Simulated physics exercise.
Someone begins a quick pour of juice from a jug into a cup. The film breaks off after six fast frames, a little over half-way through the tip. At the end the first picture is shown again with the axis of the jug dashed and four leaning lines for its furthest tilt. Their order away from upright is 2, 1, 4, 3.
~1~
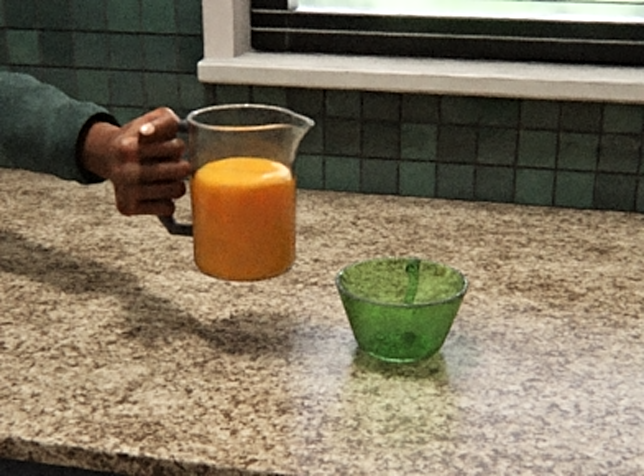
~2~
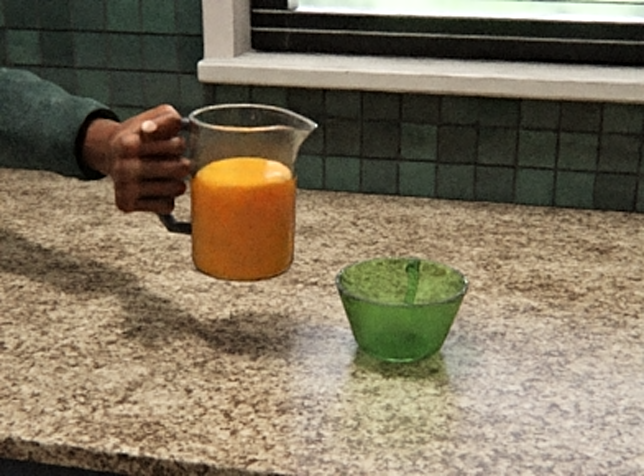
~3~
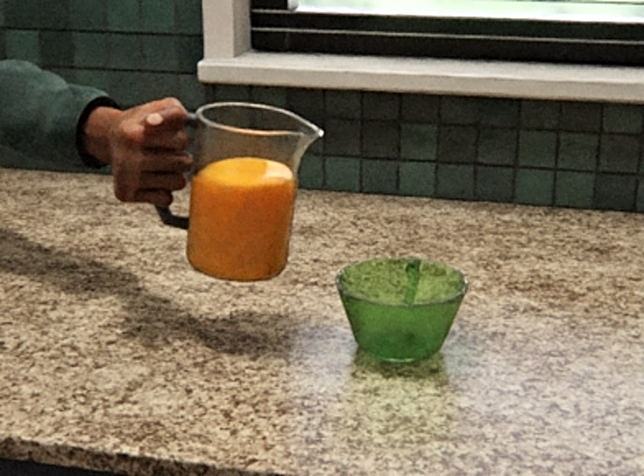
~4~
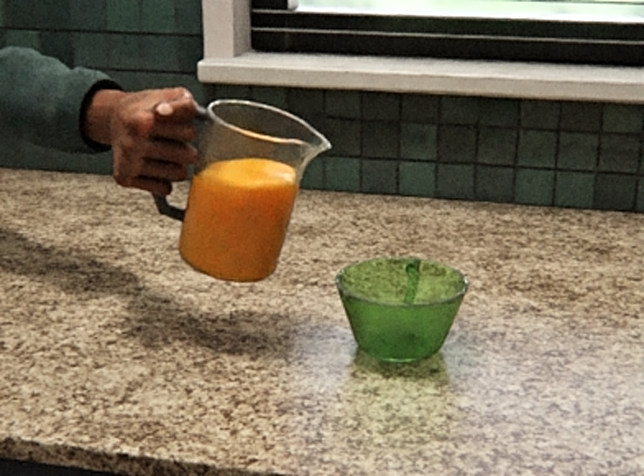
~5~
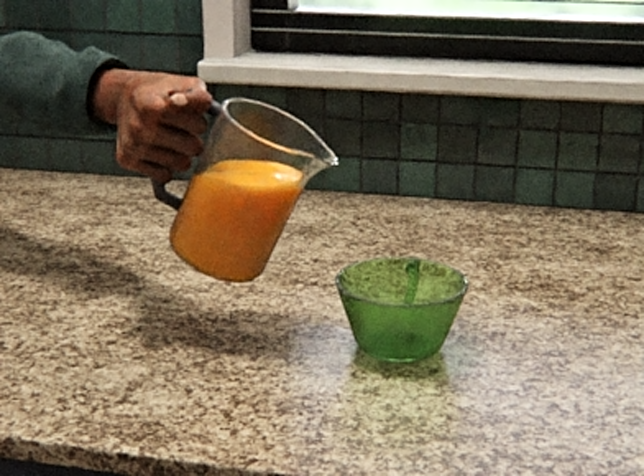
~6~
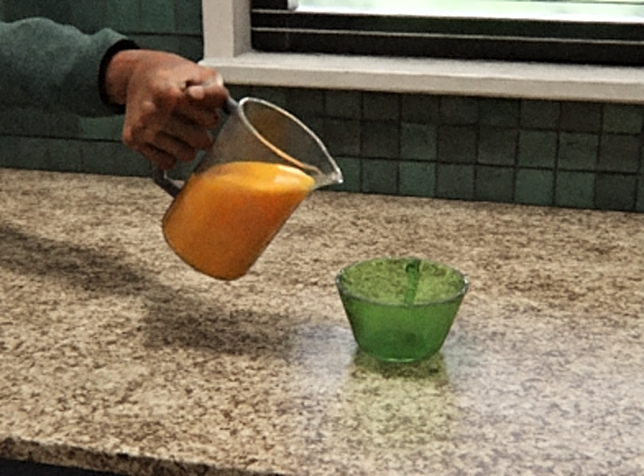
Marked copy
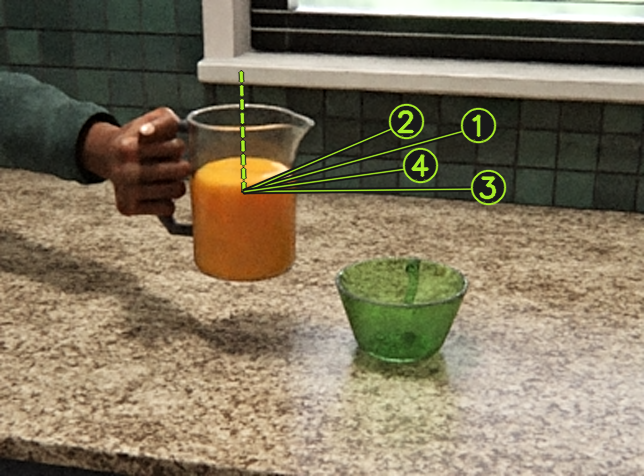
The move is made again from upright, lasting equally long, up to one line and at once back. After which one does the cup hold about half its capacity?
The best line is 1.
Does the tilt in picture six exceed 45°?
No, it does not.
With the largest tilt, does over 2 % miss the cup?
Yes, it does.
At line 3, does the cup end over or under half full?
Over.
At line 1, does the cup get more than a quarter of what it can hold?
Yes.
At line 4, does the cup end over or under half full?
Over.
In lime, 1 at (462, 131); 2 at (391, 128); 3 at (471, 189); 4 at (404, 169).
Choosing 1, the cup ends with about 50 % of what it can hold.
Choosing 2, the cup ends with about 31 % of what it can hold.
Choosing 3, the cup ends with about 71 % of what it can hold; 15 % of the juice is spilt.
Choosing 4, the cup ends with about 67 % of what it can hold; 4 % of the juice is spilt.
